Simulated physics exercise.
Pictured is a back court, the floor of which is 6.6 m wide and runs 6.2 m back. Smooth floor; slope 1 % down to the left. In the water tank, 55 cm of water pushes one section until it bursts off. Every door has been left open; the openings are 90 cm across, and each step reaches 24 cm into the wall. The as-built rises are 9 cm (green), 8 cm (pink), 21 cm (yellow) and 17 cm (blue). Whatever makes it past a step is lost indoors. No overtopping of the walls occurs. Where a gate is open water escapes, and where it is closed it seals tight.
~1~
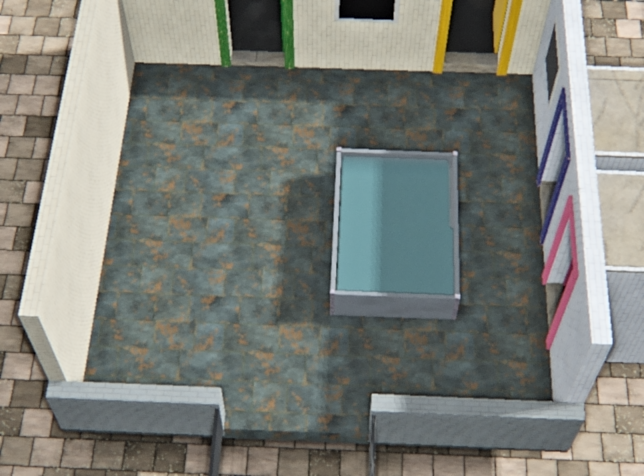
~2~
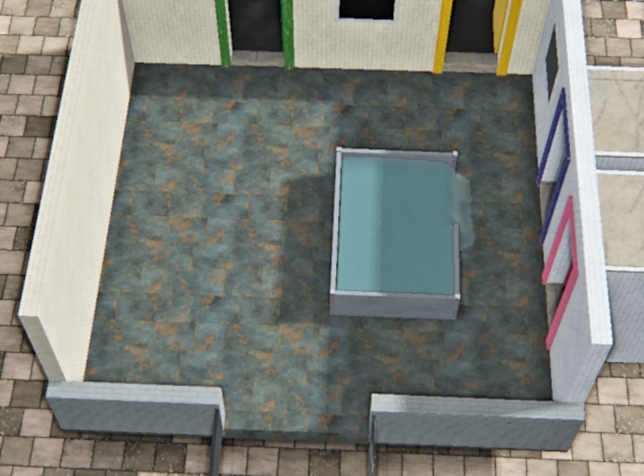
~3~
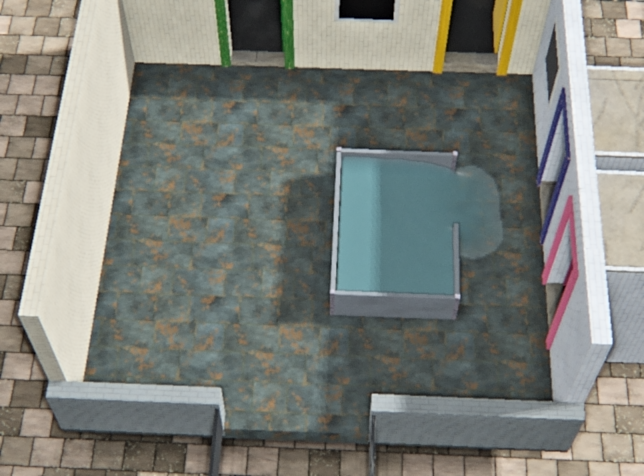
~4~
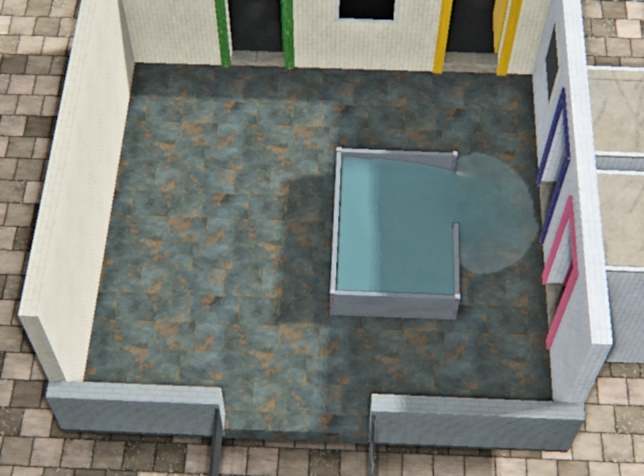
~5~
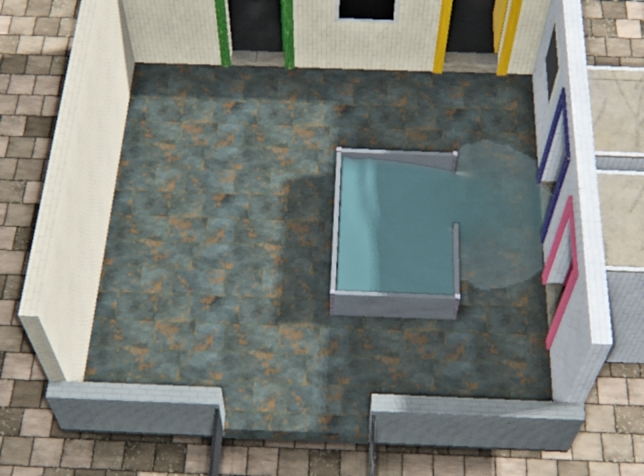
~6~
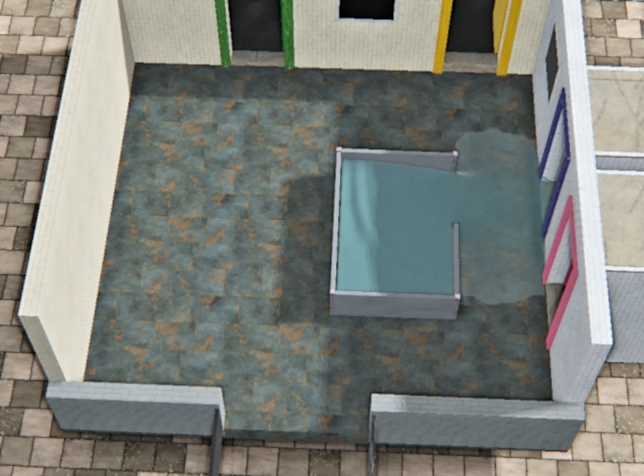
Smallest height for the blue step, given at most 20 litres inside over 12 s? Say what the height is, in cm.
About 32 cm.
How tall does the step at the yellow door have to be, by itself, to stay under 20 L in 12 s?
At the yellow door you'd want roughly 16 cm.
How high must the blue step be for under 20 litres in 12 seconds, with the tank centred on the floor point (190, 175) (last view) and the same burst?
You'd need some 10.5 cm.
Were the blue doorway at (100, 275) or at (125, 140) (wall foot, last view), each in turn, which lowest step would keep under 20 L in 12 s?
Minimums: About 7.0 cm and 7.5 cm.
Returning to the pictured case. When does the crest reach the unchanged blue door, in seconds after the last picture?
Approximately 0.6 s.
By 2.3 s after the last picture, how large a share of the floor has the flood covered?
About 30 per cent.
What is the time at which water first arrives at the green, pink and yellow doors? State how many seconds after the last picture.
Green = 2.6 s, pink = 0.2 s, yellow = 1.1 s.
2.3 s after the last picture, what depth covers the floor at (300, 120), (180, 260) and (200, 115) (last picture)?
I'd read roughly 0, 0 and 0 cm there.
Then, 0.7 s after the last picture water covers 10 % of the floor; 37 cm at the blue door, 61 litres in over its 17 cm step.
Then, 2.3 s after the last picture water covers 30 % of the floor, deepest (27 cm) near (526, 77); 26 cm at the blue door, 192 litres in over its 17 cm step.
Then, 11.3 s after the last picture water covers 95 % of the floor, deepest (11 cm) near (80, 406); 5 cm at the blue door, 218 litres in over its 17 cm step.
At the blue door as built, the water peaked near 37 cm, 0.7 s after the last picture.
With a step of 28 cm, 51 litres would have come in within the 12 s; with 37.5 cm, 2 litres. So under 20 litres takes about 32 cm.
